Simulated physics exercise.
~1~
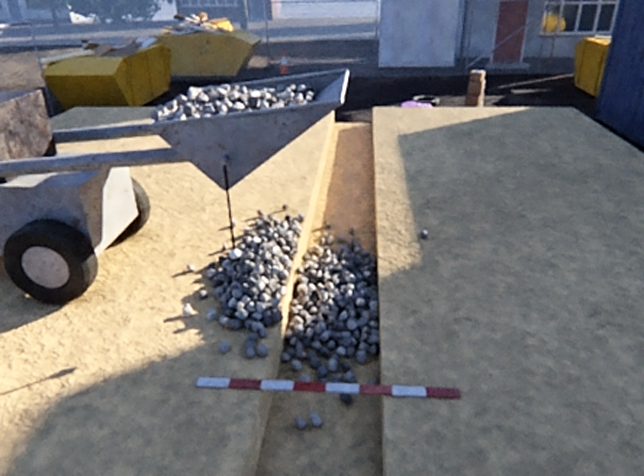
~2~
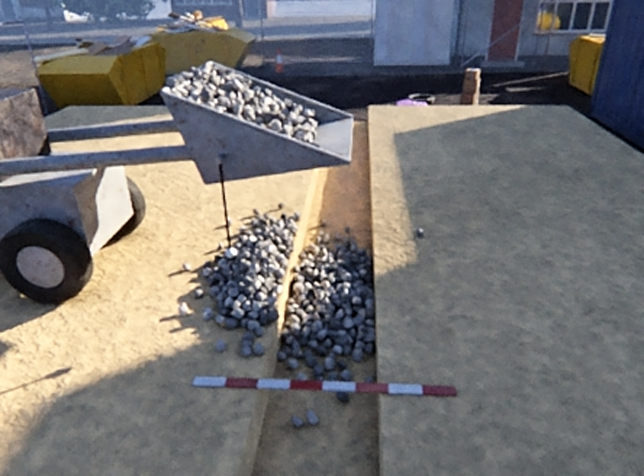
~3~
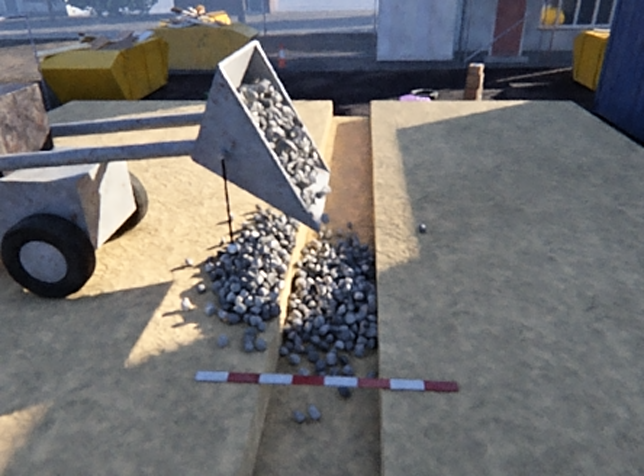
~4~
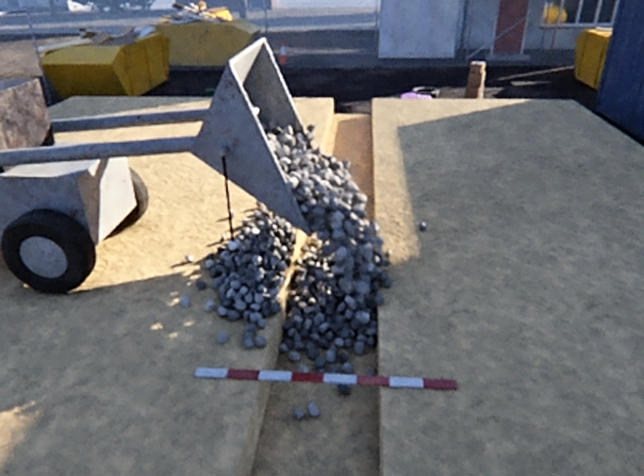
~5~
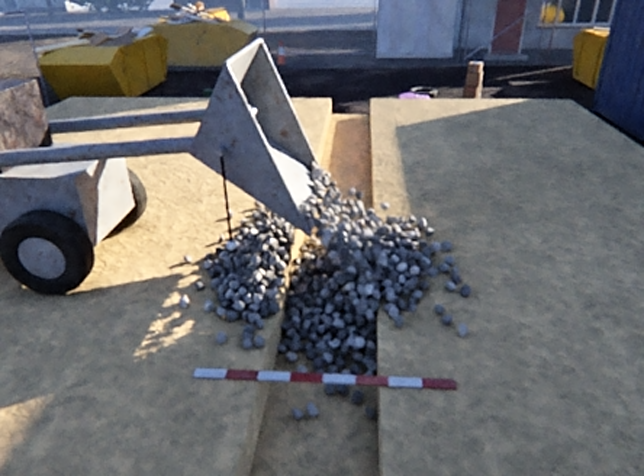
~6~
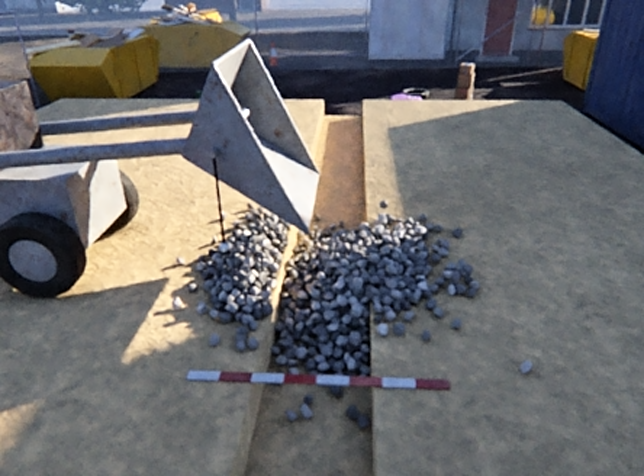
In this clip, a metal loader bucket full of grey stones tips forward over a narrow trench where a pile already lies, and the stones pour out, filling part of the trench and spilling onto the right side, leaving the bucket empty and still tilted down.
